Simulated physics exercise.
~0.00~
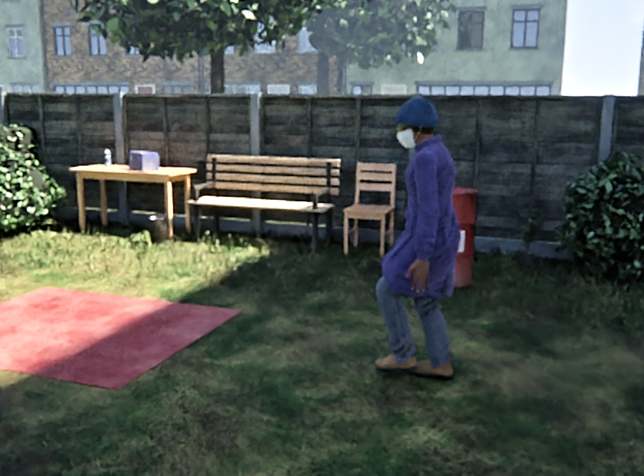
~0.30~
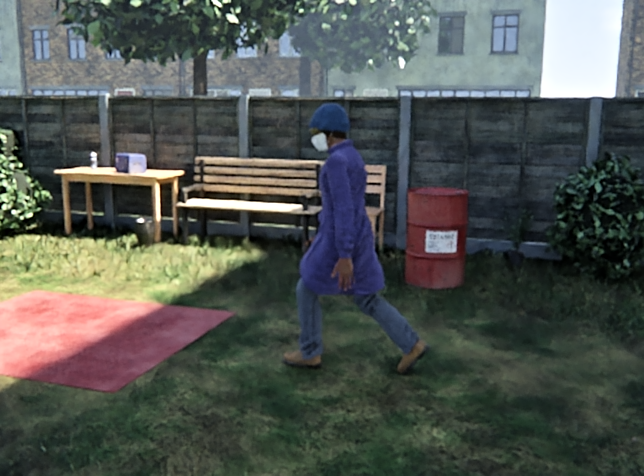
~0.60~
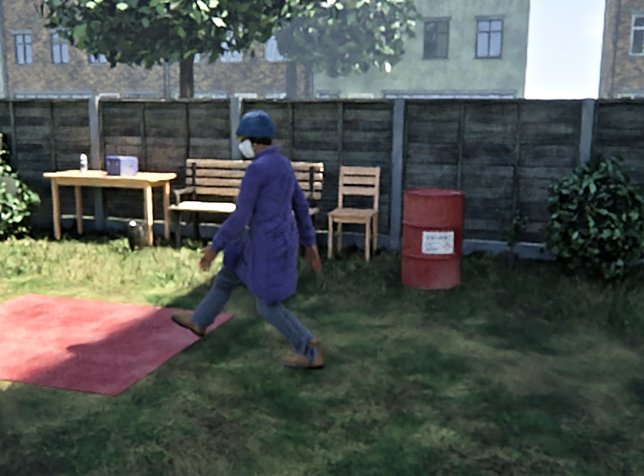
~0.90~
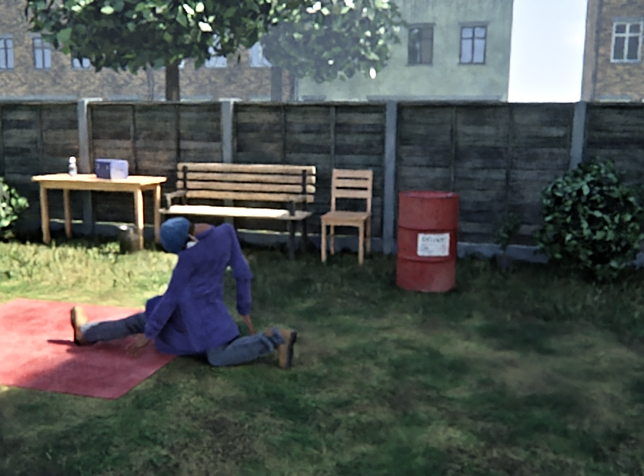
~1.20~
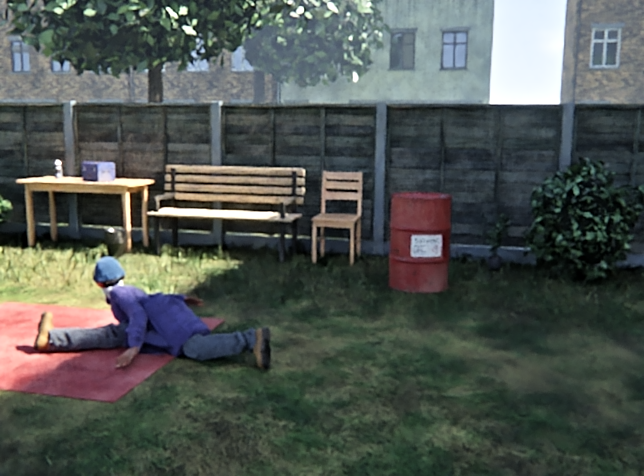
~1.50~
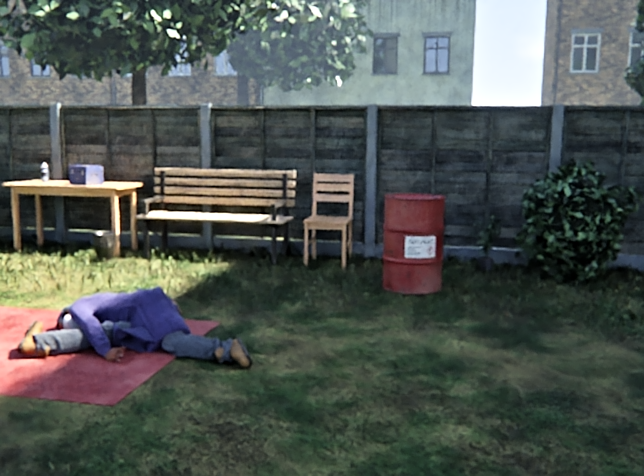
The video shows a masked person in a blue cap and purple coat walking left across a fenced garden, striding onto a red mat, sliding down into a wide split, and finally slumping forward with the hips and chest across the mat's near edge.
